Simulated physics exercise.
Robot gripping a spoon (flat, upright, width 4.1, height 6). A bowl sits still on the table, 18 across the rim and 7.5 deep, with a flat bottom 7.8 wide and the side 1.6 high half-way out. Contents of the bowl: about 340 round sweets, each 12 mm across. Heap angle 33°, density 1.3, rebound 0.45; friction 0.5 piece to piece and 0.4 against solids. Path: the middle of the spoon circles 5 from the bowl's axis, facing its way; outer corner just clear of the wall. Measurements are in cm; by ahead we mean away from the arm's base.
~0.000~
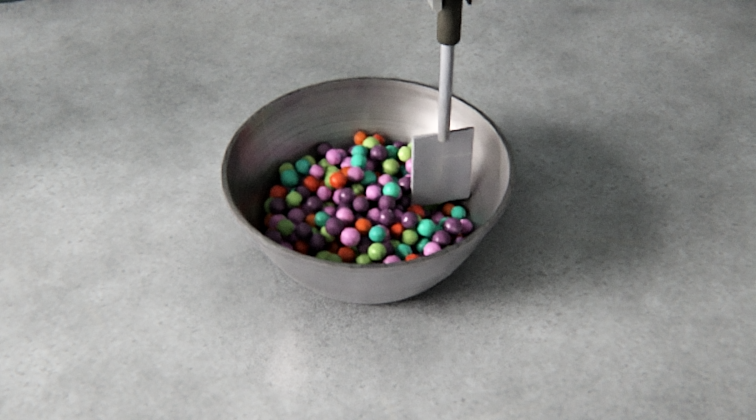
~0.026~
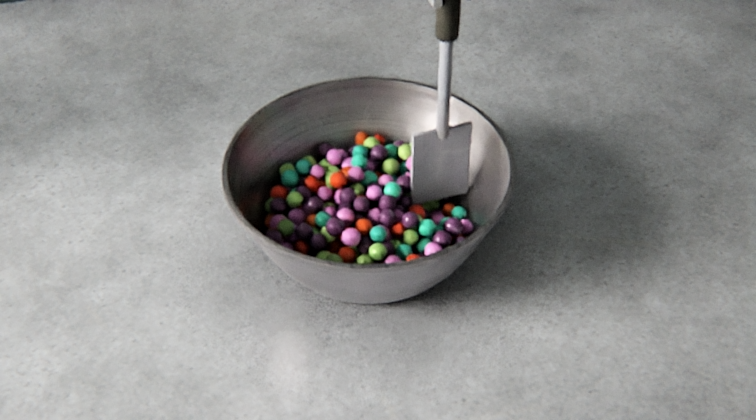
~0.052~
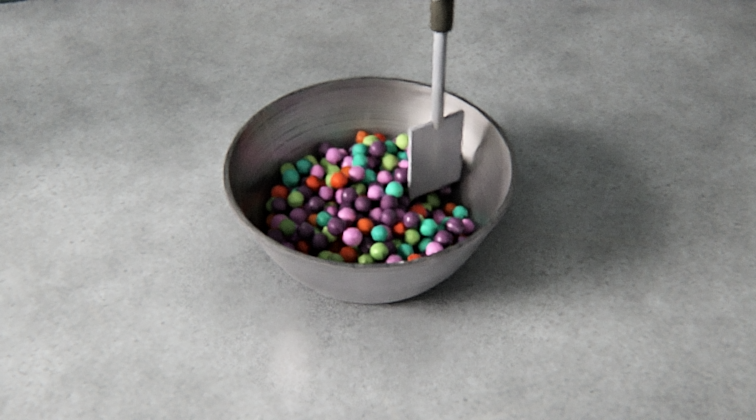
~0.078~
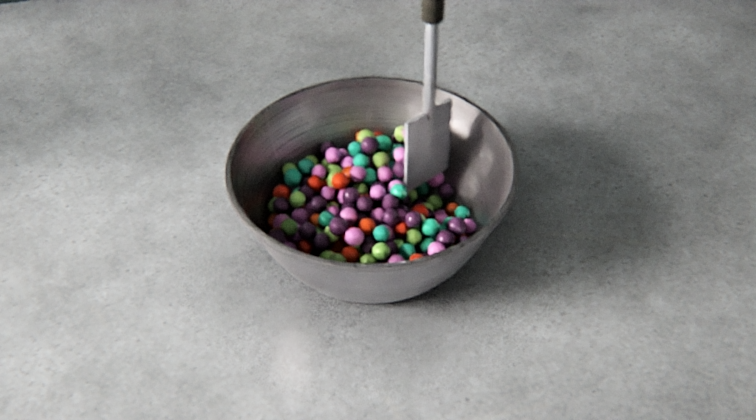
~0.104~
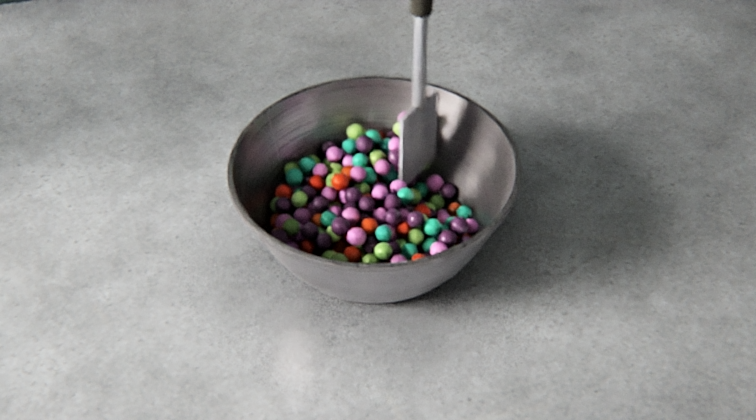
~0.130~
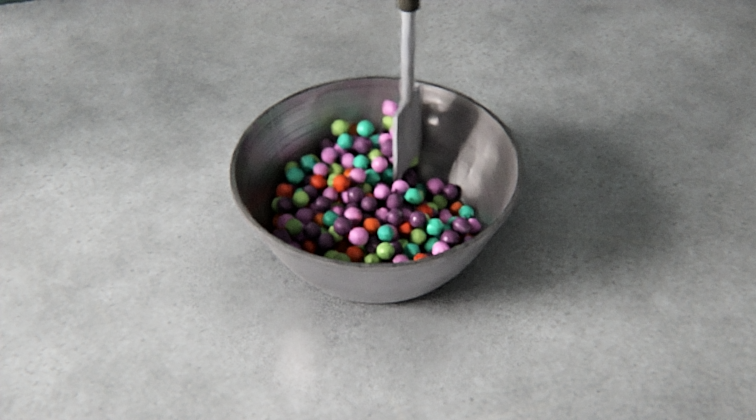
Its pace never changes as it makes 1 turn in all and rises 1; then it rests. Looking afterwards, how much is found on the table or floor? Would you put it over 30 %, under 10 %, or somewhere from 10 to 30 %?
I would put it under 10 %.
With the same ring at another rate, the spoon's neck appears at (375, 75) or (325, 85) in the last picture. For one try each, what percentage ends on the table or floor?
Around 10 and 25 per cent respectively.
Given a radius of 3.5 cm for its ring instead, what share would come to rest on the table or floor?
Near 0 percent.
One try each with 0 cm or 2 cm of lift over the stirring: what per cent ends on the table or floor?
Close to 5 percent and close to 0 percent.
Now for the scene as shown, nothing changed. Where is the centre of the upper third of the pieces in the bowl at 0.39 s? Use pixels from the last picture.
About pixel (324, 228).
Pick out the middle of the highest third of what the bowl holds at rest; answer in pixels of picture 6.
Roughly at pixel (407, 178).
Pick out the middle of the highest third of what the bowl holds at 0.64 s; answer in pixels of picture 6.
In the final view it lies at about (440, 219).
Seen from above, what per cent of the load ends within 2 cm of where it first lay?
I'd put it at about 55 in a hundred.
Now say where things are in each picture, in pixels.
The spoon neck at (445, 114), 0° round; upper third of the load around (357, 211), from x 270 to 465, top at y 140; 340 in the bowl, in the first frame.
The spoon neck at (443, 110), 4° round; upper third of the load around (358, 211), from x 275 to 465, top at y 140, in the second frame.
The spoon neck at (438, 101), 15° round; upper third of the load around (363, 206), from x 275 to 465, top at y 140, in the third frame.
The spoon neck at (430, 92), 27° round; upper third of the load around (363, 206), from x 275 to 470, top at y 130, in the fourth frame.
The spoon neck at (420, 85), 39° round; upper third of the load around (363, 205), from x 280 to 470, top at y 120, in the fifth frame.
The spoon neck at (408, 80), 51° round; upper third of the load around (363, 204), from x 280 to 475, top at y 110; 340 in the bowl, in the sixth frame.
After 0.39 s, 171° round, highest piece 9 above the table; 336 in the bowl, 4 in flight or on the tool.
After 0.64 s, 291° round, highest piece 9 above the table; 327 in the bowl, 9 on the table or floor, 4 in flight or on the tool.
After 0.97 s, 0° round, highest piece 7 above the table; 326 in the bowl, 14 on the table or floor.
After 1.67 s, 0° round, highest piece 7 above the table; 326 in the bowl, 14 on the table or floor.
In the end, 326 in the bowl, 14 on the table or floor. That is 4 % on the table or floor.
